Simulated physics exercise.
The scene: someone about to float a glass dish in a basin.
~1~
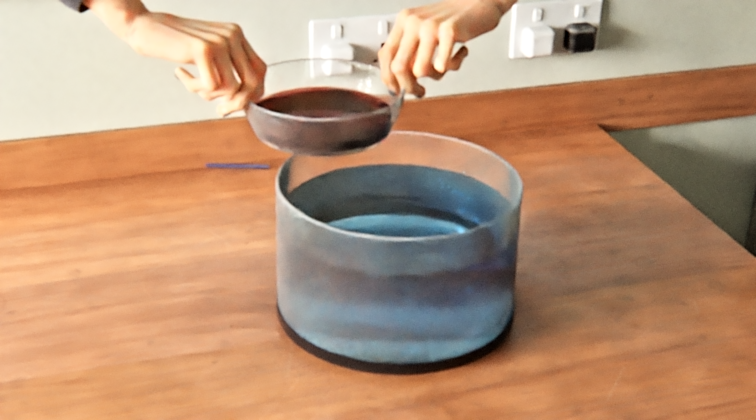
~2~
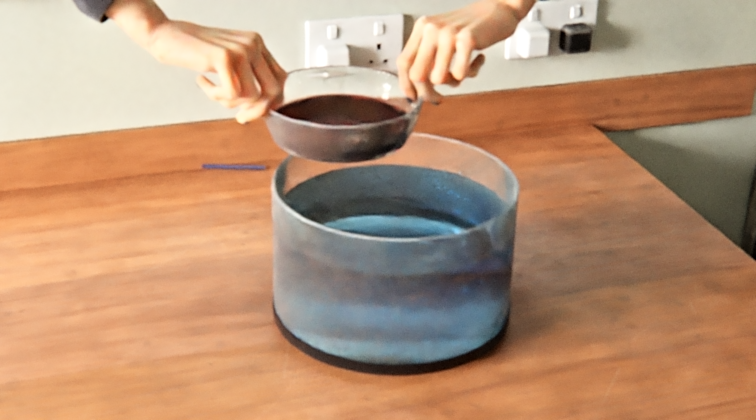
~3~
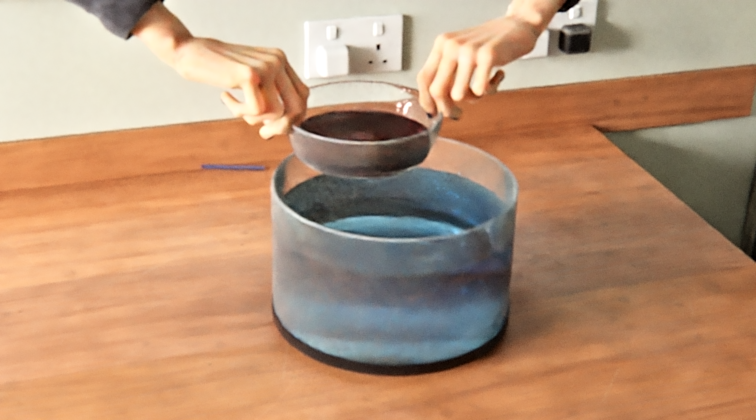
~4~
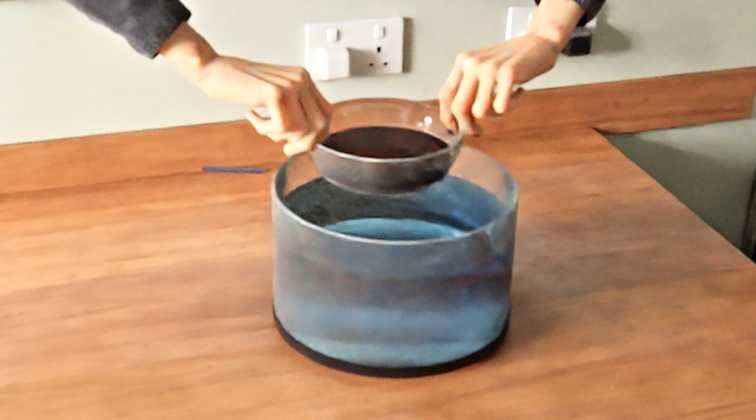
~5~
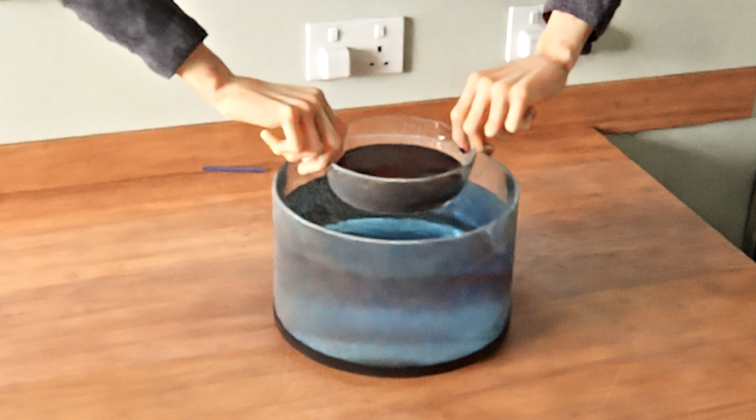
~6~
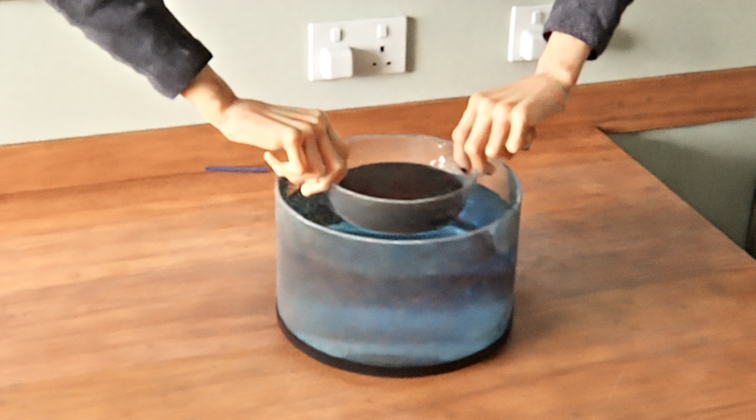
A glass dish of dark liquid, gripped by two hands, moved down and a little to the right over a big round basin of bluish water until it was inside the rim.
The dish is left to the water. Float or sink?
Once free, it rides on the surface.
Soon after, the dish dips into the water.
Later, it bobs and steadies.
In the end, the dish floats with about half of its side showing.
